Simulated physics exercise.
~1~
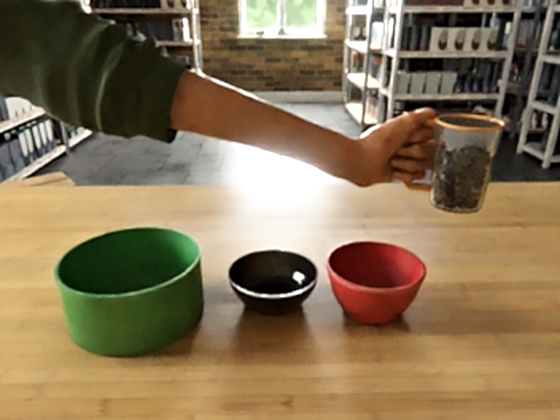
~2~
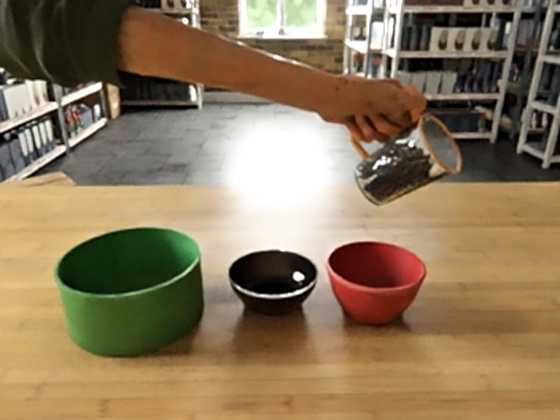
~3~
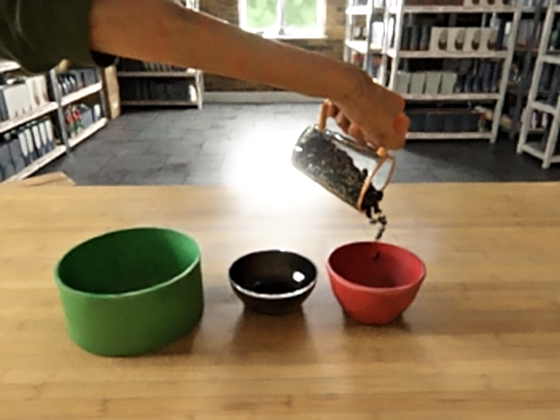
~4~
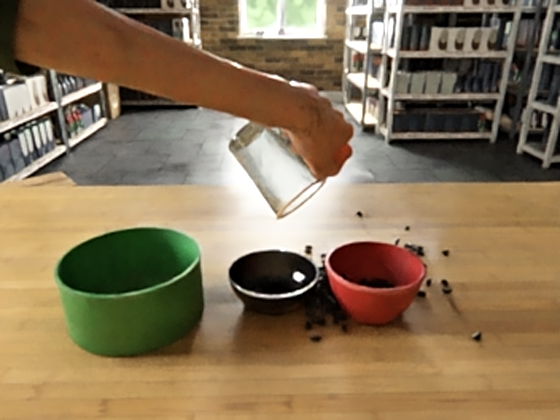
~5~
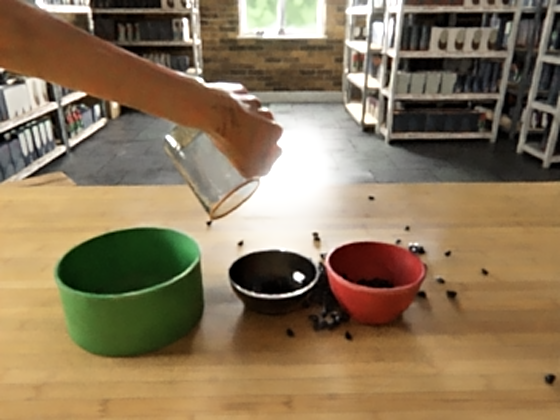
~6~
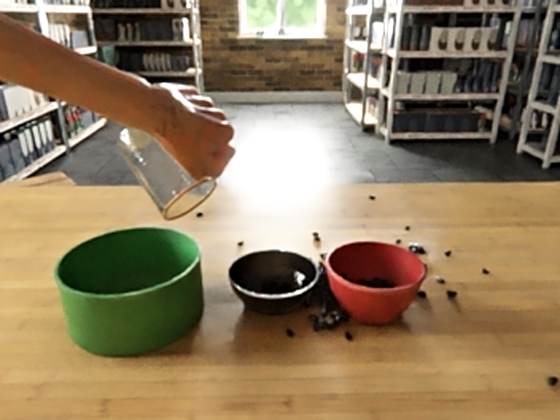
In this clip, a hand tips a clear cup of black beans while moving it left above a red bowl, a black bowl and a green pot. Some beans land in the red bowl, but most scatter across the table, and the emptied cup continues left, ending upside down near the green pot.
